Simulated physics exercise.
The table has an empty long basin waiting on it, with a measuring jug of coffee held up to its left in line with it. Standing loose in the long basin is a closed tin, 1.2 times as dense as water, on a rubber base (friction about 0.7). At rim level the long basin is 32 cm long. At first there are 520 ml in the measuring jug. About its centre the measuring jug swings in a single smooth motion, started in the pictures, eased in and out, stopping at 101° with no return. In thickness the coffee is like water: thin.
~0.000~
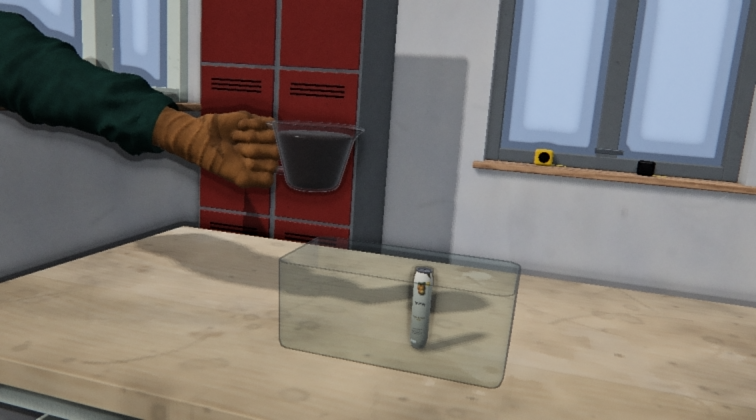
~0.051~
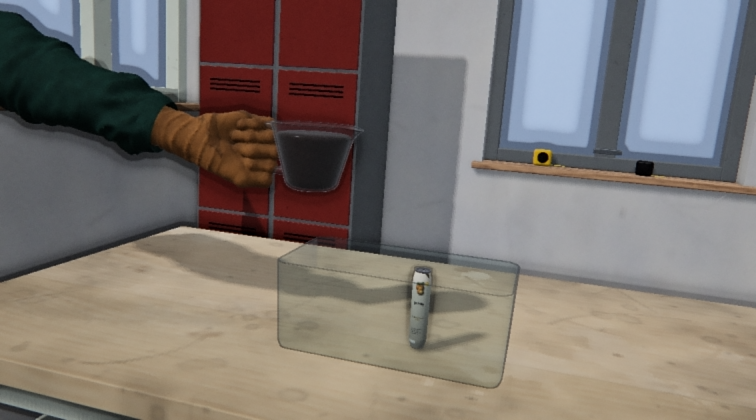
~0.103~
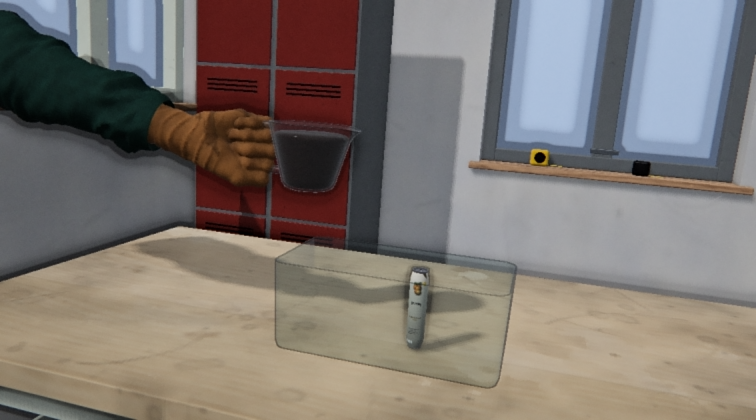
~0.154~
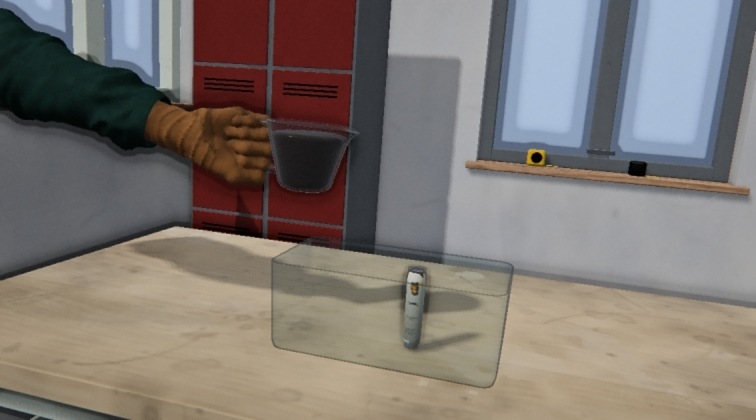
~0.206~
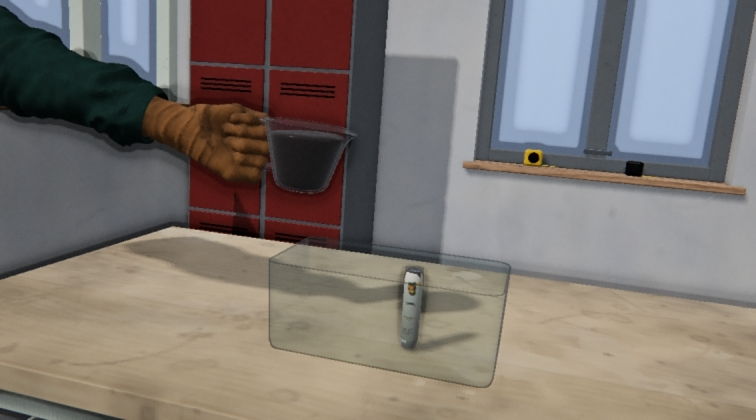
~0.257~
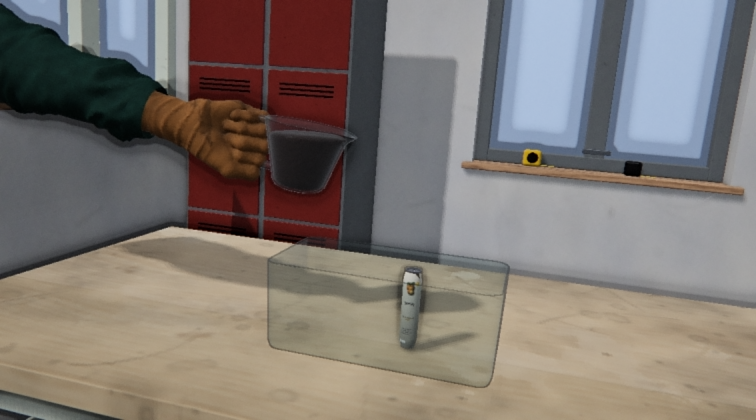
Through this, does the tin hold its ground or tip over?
It stays erect.
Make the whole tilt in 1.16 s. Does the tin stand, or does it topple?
So the tin will hold steady.
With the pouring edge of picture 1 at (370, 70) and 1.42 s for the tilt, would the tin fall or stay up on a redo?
After that, the tin overturns.
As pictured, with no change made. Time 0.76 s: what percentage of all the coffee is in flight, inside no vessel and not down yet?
About 22 per cent.
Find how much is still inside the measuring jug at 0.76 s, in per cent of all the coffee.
68 %.
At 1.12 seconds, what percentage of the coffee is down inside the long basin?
Roughly 76 percent of it.
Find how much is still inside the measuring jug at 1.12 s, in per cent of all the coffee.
I'd estimate some 12 per cent.
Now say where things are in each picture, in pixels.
It leans 0°; its right rim is at (364, 130); the coffee meets the walls at (282, 131) and (353, 138); the long basin's rim runs from (300, 249) to (518, 280); the tin's top is at (424, 273), in the first picture.
It leans 0°; its right rim is at (363, 130); the coffee meets the walls at (282, 131) and (352, 138), in the second picture.
It leans 1°; its right rim is at (361, 131); the coffee meets the walls at (279, 131) and (349, 138), in the third picture.
It leans 3°; its right rim is at (358, 133); the coffee meets the walls at (277, 131) and (347, 138), in the fourth picture.
It leans 5°; its right rim is at (357, 135); the coffee meets the walls at (275, 131) and (346, 139), in the fifth picture.
It leans 8°; its right rim is at (356, 138); the coffee meets the walls at (275, 132) and (347, 139), in the sixth picture.
Then, 0.76 s in, the tilt is 56° and 68 per cent is still to pour; the tin stands where it began.
Then, 1.12 s in, the tilt is 90° and 11 per cent is still to pour; the tin stands where it began.
Then, 1.50 s in, the tilt is 101° and 0 per cent is still to pour; the tin stands 1 cm from where it began.
Then, 1.92 s in, the tilt is 101° and 0 per cent is still to pour; the tin stands 1 cm from where it began.
Finally, the tin stands 1 cm from where it began.
